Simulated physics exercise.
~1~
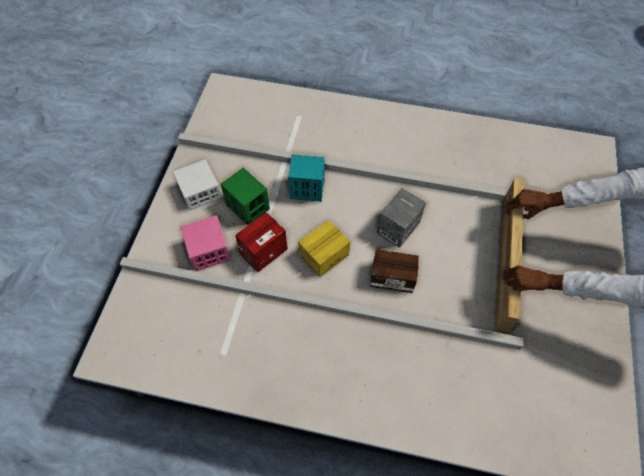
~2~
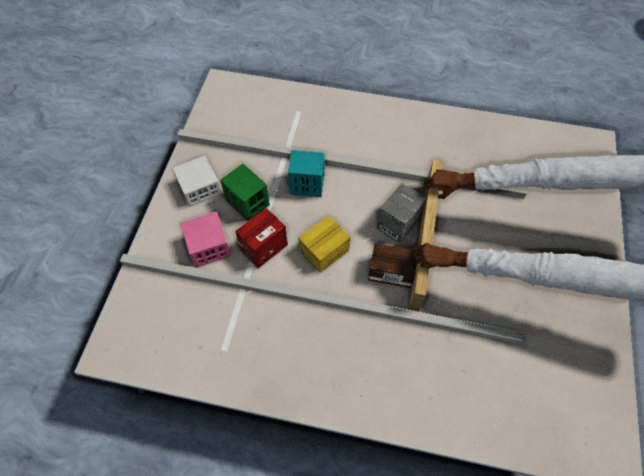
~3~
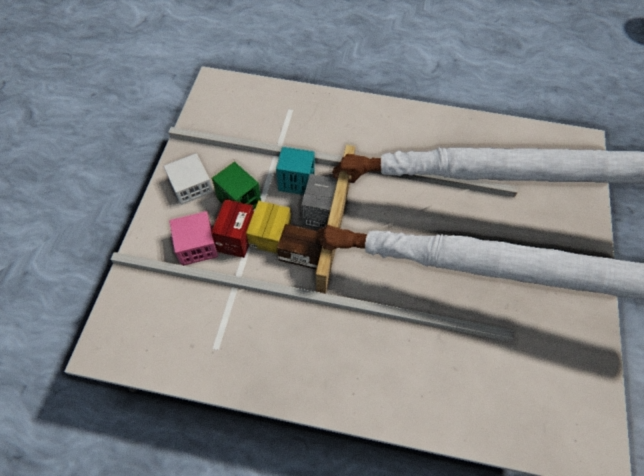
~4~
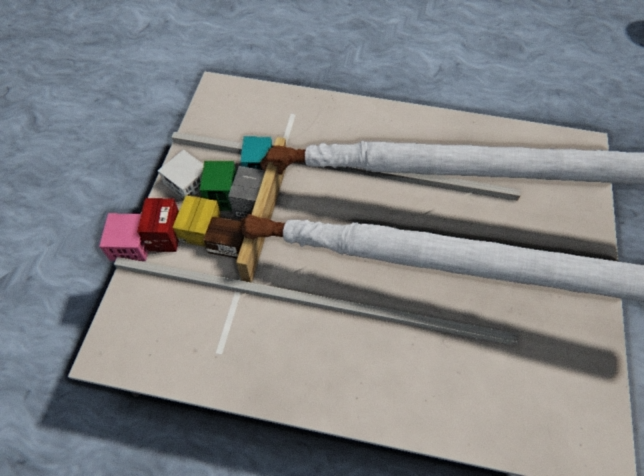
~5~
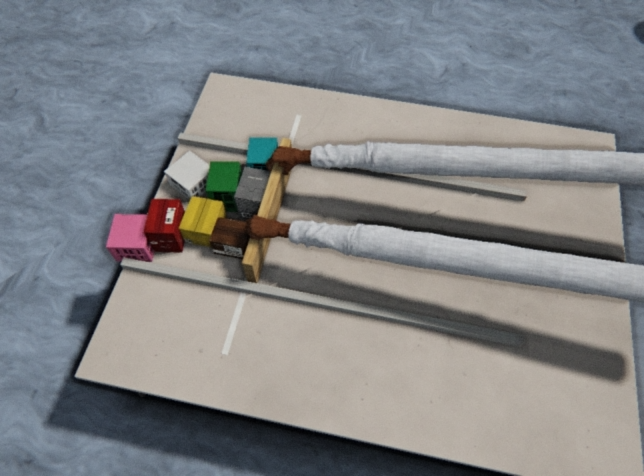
A plank pushed by two hands slides the boxes left, and none fall off.
